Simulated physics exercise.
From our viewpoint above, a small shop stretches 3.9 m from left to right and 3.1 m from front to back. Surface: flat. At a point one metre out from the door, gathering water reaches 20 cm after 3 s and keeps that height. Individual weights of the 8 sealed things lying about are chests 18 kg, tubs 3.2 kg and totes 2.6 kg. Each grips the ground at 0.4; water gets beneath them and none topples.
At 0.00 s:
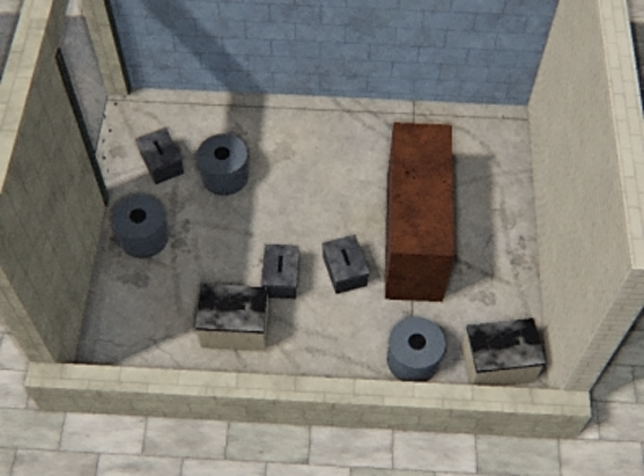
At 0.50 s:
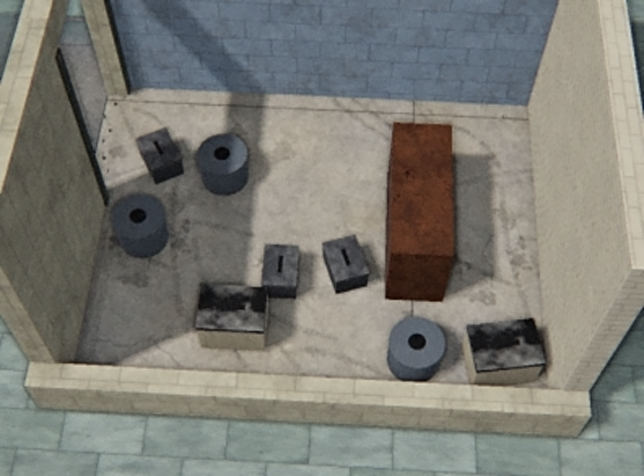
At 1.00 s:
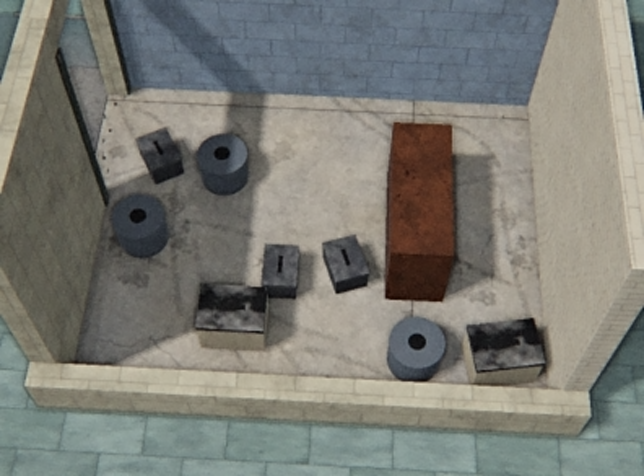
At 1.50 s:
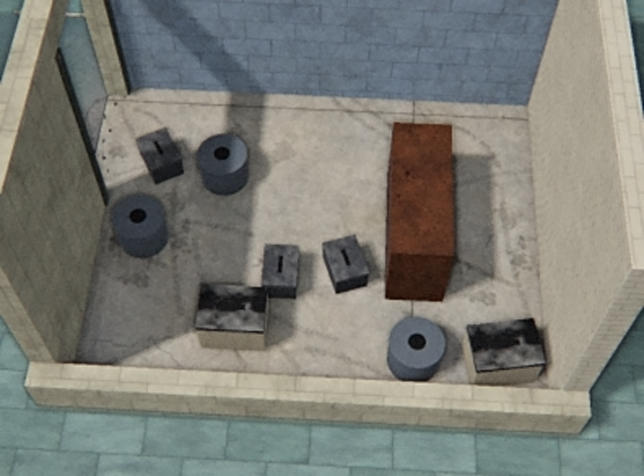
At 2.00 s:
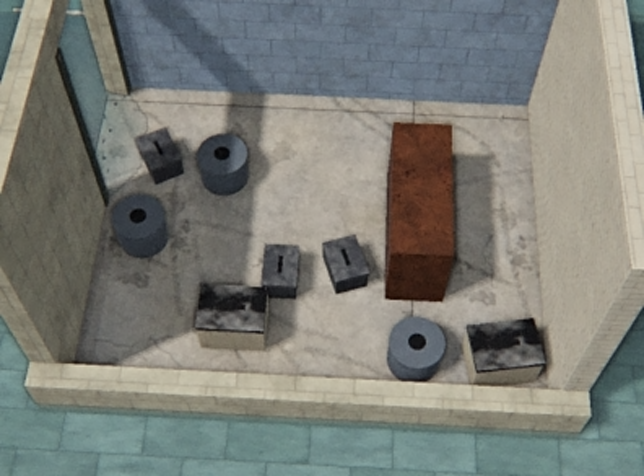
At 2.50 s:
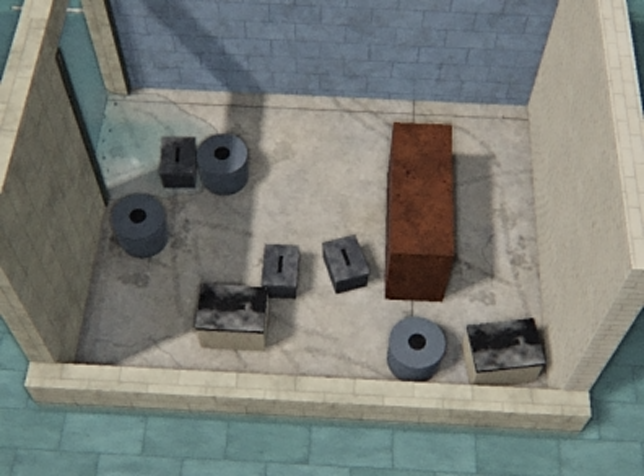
Small walled shop with a rusty brown block, tubs and boxes, water spreading outside, then entering upper left and shifting one box right.
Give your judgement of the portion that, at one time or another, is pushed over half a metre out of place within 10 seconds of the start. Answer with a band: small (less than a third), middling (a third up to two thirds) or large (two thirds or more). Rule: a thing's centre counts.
Middling.
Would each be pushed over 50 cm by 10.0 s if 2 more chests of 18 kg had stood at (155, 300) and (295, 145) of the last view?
First one stays within it, second one exceeds it.
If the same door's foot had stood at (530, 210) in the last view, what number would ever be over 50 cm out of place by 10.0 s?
Then it comes to 8.
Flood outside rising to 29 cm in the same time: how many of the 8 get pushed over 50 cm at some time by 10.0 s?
In that case the number is 8.
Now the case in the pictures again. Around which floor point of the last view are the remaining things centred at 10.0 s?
That lands at roughly (296, 334).
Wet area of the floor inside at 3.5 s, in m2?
About 3.5 m2 is covered.
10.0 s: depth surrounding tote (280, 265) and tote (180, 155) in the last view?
About 12 and 10 cm.
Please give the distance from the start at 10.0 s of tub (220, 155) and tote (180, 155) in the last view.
In turn: 150 cm, 200 cm.
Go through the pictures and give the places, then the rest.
The first frame shows a tote at (159, 148) rests on the ground; a chest at (506, 344), on the bottom; 0.0 m2 under water; 0 of 8 have shifted.
The second frame shows a tote at (159, 148) rests on the ground; a chest at (506, 344), on the bottom; water covers 0.0 m2; 0 of 8 have shifted.
The third frame shows a tote at (159, 148), on the bottom; a chest at (506, 344) rests on the ground; water covers 0.0 m2; 0 of 8 have shifted.
The fourth frame shows a tote at (159, 148) rests on the ground; a chest at (506, 344) rests on the ground; 0.0 m2 under water; 0 of 8 have shifted.
The fifth frame shows a tote at (159, 148), on the bottom; a chest at (506, 344) rests on the ground; water covers 0.2 m2; 0 of 8 have shifted.
The sixth frame shows a tote at (178, 155), on the bottom, 20 cm from its start; a chest at (506, 344), on the bottom; 0.7 m2 under water; 1 of 8 have shifted.
After 3.5 s 2 of 8 are over 50 cm from their spots; 1 afloat.
After 4.5 s 2 of 8 are over 50 cm from their spots; 2 afloat.
After 7.0 s 4 of 8 are over 50 cm from their spots; 6 afloat.
After 10.0 s 4 of 8 are over 50 cm from their spots, and 4 have been at some point; 7 afloat.
